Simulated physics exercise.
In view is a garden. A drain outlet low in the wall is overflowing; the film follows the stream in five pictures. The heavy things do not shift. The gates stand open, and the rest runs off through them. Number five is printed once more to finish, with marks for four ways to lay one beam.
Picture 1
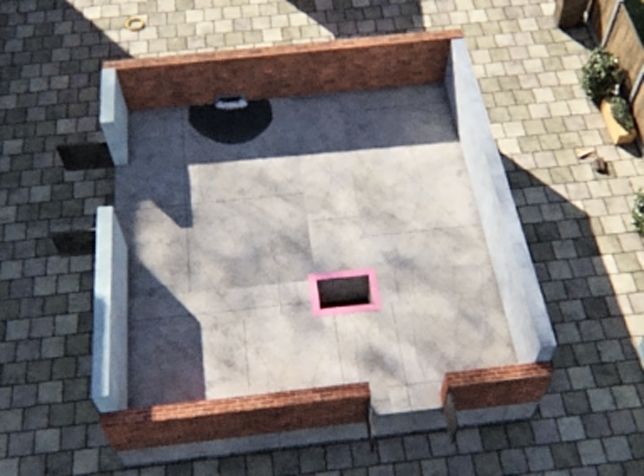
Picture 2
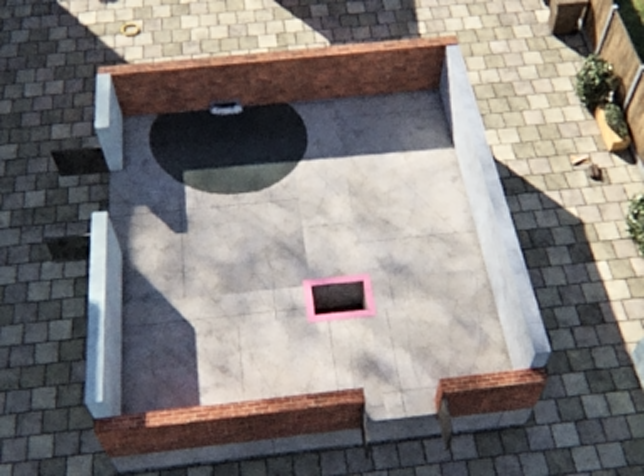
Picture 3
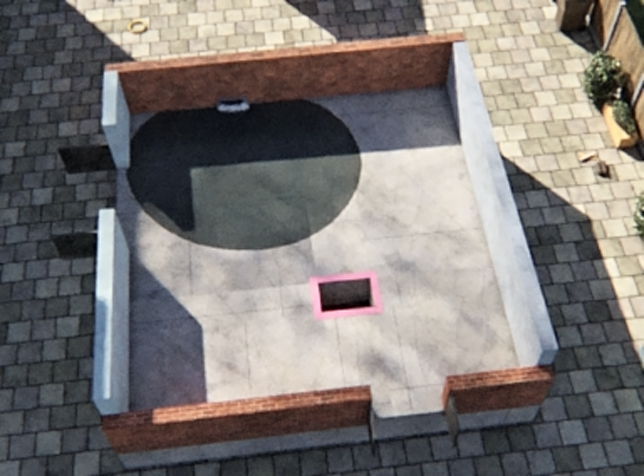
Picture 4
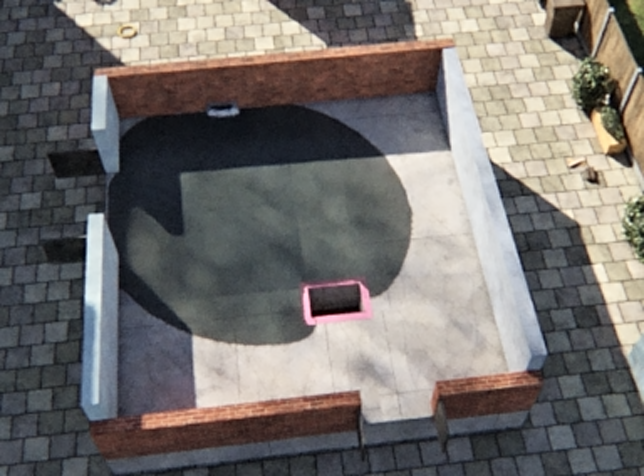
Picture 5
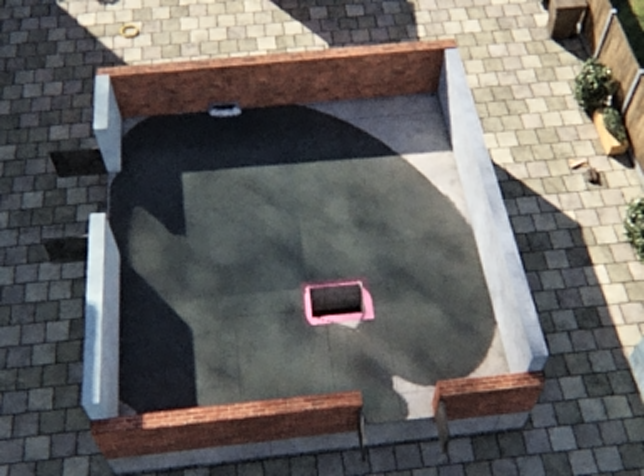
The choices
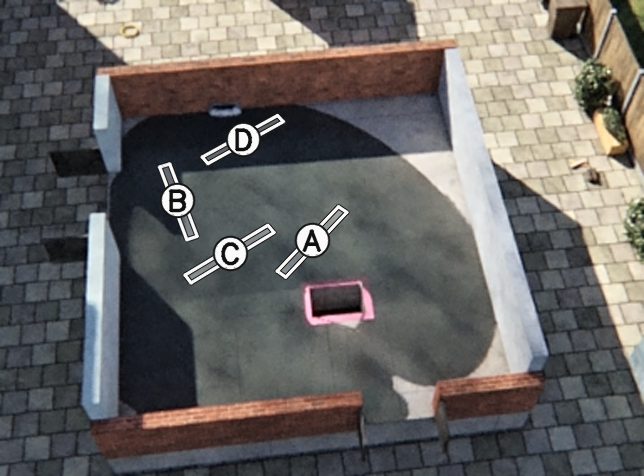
Dark water spreads from a small pale outlet at the foot of the back brick wall, across a paved yard seen from high above. Low brick and pale walls with gaps at the left and front enclose the grey slabs, with a pink-rimmed dark drain right of centre. The rounded pool widens toward the front, reaches and surrounds the drain, and covers most of the floor, while the view shifts slightly.
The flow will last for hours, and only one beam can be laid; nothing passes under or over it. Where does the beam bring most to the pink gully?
The best spot is B.
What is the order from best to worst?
B, C, A, D.
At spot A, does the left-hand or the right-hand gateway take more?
More leaves on the right.
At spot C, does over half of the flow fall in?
No.
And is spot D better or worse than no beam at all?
Spot D is worse.
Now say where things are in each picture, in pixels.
Outfall at (230, 98); pink gully at (345, 292); open gate at (403, 398); open gate at (128, 205); water covers 3 % of the ground and shows as far out as (230, 140); pink gully still dry.
Water covers 12 % of the ground and shows as far out as (275, 180); pink gully still dry.
Water covers 29 % of the ground and shows as far out as (285, 241); pink gully still dry.
Water covers 52 % of the ground and shows as far out as (306, 332); pink gully taking water.
Water covers 80 % of the ground and shows as far out as (478, 359); pink gully taking water.
On the marked copy, A from (281, 274) to (342, 209); B from (164, 165) to (192, 238); C from (188, 278) to (270, 228); D from (205, 160) to (280, 118).
If A is chosen, about 14 % of the stream runs into the pink gully, about 86 % out by the gates.
If B is chosen, about 29 % of the stream runs into the pink gully, about 69 % out by the gates.
If C is chosen, about 22 % of the stream runs into the pink gully, about 77 % out by the gates.
If D is chosen, about 5 % of the stream runs into the pink gully, about 94 % out by the gates.
